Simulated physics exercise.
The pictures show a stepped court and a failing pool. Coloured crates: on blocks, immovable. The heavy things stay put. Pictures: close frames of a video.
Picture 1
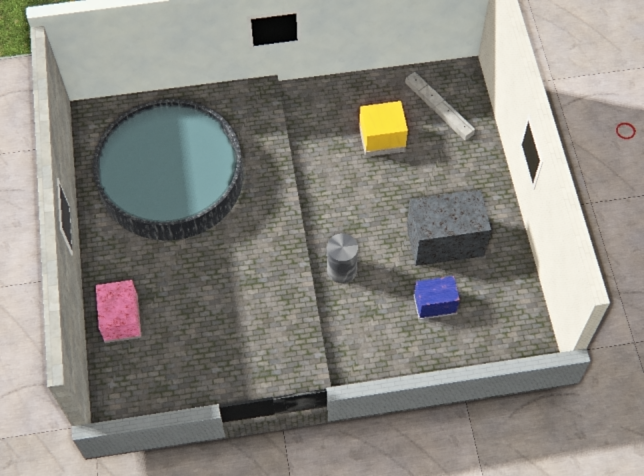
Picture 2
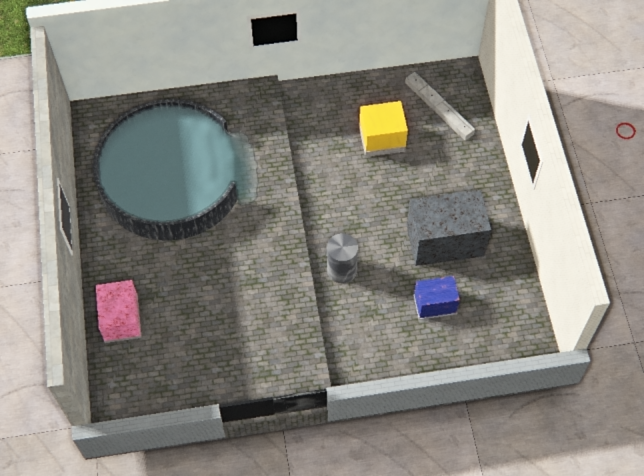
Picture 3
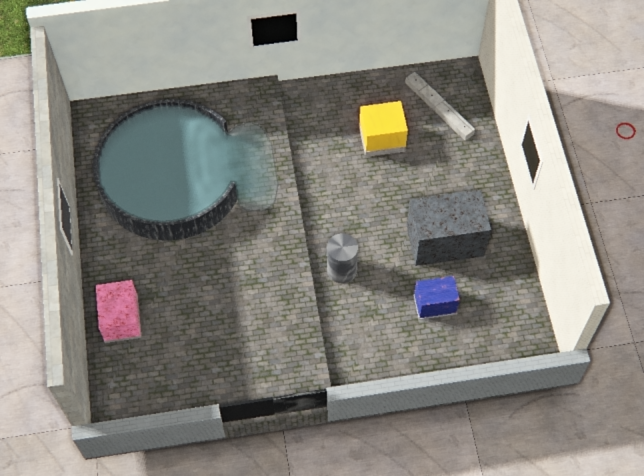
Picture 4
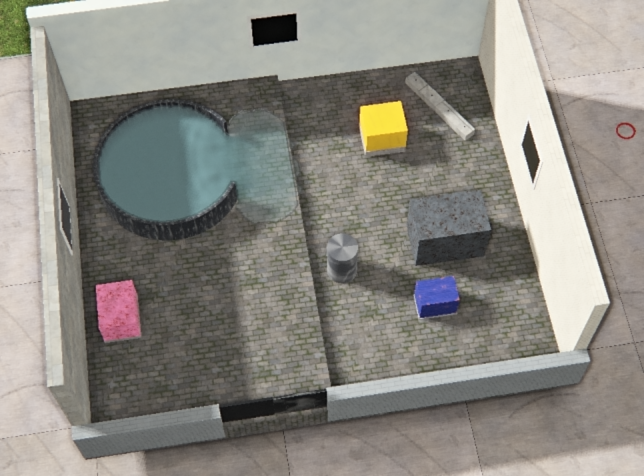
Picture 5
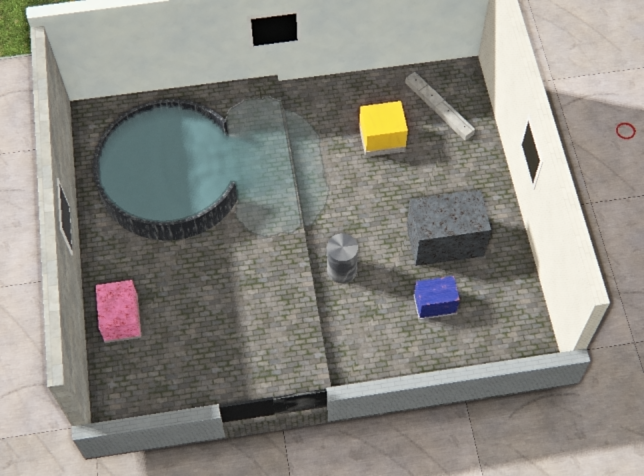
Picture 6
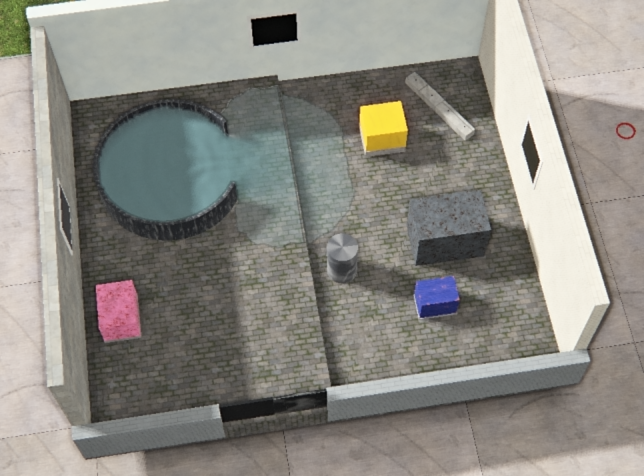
A large round tank of blue-green water stands at the upper left of a walled, brick-paved court, seen from high above at an angle. A pink crate sits at the lower left, with a metal cylinder near the middle and yellow, grey and blue blocks and a pale bar to the right. Water pours from the tank's right side and fans out thinly across the paving, while the camera stays still.
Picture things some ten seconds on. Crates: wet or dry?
Pink crate: A dry one; yellow crate: A wet one; blue crate: A wet one.
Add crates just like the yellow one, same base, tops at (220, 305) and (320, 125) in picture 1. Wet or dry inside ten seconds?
For the first position it is missed; for the second it is reached.
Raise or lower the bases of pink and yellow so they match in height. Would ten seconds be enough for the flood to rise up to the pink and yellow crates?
Pink stays out of it; yellow gets flooded.
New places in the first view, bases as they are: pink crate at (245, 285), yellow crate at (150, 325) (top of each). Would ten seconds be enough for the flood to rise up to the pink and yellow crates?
The pink crate stays untouched, the yellow crate stays untouched.
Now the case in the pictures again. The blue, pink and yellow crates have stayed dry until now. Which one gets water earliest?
First to get wet: The crate marked yellow.
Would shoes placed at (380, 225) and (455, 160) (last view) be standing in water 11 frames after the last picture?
The first place is inundated and the second is inundated.
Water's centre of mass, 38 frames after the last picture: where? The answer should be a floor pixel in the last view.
Roughly (351, 183).
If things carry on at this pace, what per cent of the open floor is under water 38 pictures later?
Around 55 percent, give or take.
A moment on, water covers 25 % of the floor; the pink crate not reached, the yellow crate water round its plinth, the blue crate not reached.
Next, water covers 35 % of the floor; the pink crate not reached, the yellow crate water round its plinth, the blue crate water round its plinth.
Then, water covers 45 % of the floor; the pink crate not reached, the yellow crate water round its plinth, the blue crate water round its plinth.
Later, water covers 55 % of the floor; the pink crate not reached, the yellow crate water round its plinth, the blue crate water round its plinth.
In the end, water covers 55 % of the floor; the pink crate stayed above the water, the yellow crate was topped, the blue crate was topped.
